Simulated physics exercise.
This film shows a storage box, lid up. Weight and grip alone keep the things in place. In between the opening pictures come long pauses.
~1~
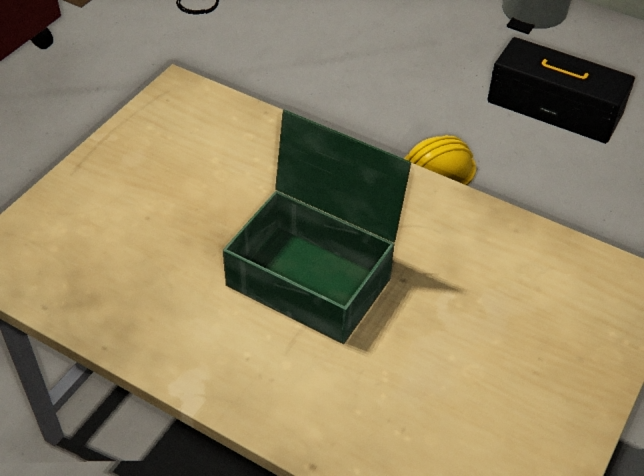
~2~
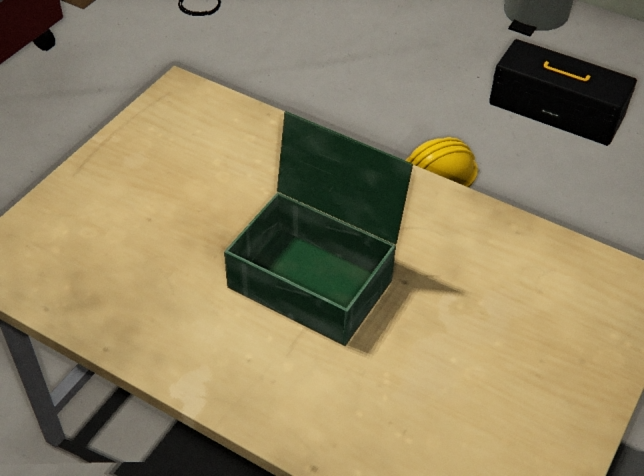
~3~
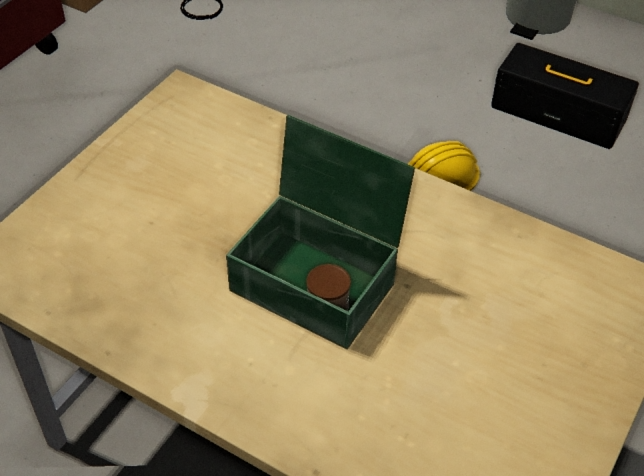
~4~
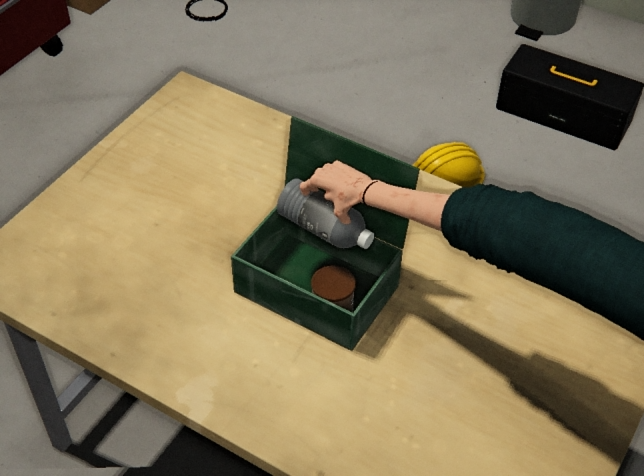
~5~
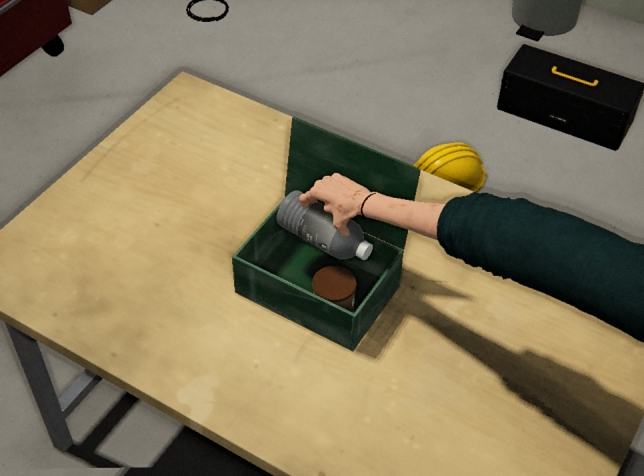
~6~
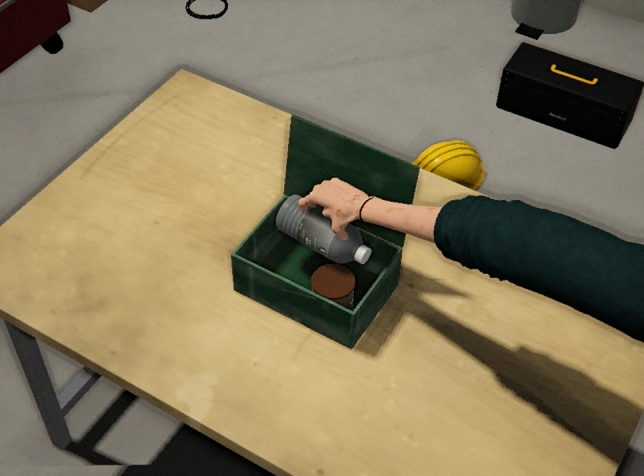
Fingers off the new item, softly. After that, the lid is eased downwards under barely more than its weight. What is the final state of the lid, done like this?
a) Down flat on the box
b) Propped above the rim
Option a: Down flat on the box.
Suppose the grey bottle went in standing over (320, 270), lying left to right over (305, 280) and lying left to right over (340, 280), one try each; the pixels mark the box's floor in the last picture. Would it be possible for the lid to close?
So, one: It remains raised; two: It drops fully; three: It drops fully.
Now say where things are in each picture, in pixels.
In the first frame, the last thing is not in view yet.
In the second frame, the last thing is not in view yet.
In the third frame, the last thing is not in view yet; brown tin (328, 294).
The fourth frame shows on its way; grey bottle (328, 218); brown tin (333, 295).
The fifth frame shows on its way; grey bottle (327, 229); brown tin (334, 295).
The sixth frame shows put in, still held; grey bottle (326, 234); brown tin (333, 293).
Then, 1.30 s on from there, lid 78° above the rim; grey bottle shifted about its own width near (330, 247).
Then, 2.00 s on from there, lid 28° above the rim; grey bottle shifted about its own width near (330, 247).
In the end, lid shut; moved from the start, grey bottle; brown tin unmoved. At the end, from the last picture's camera, grey bottle near (334, 259).
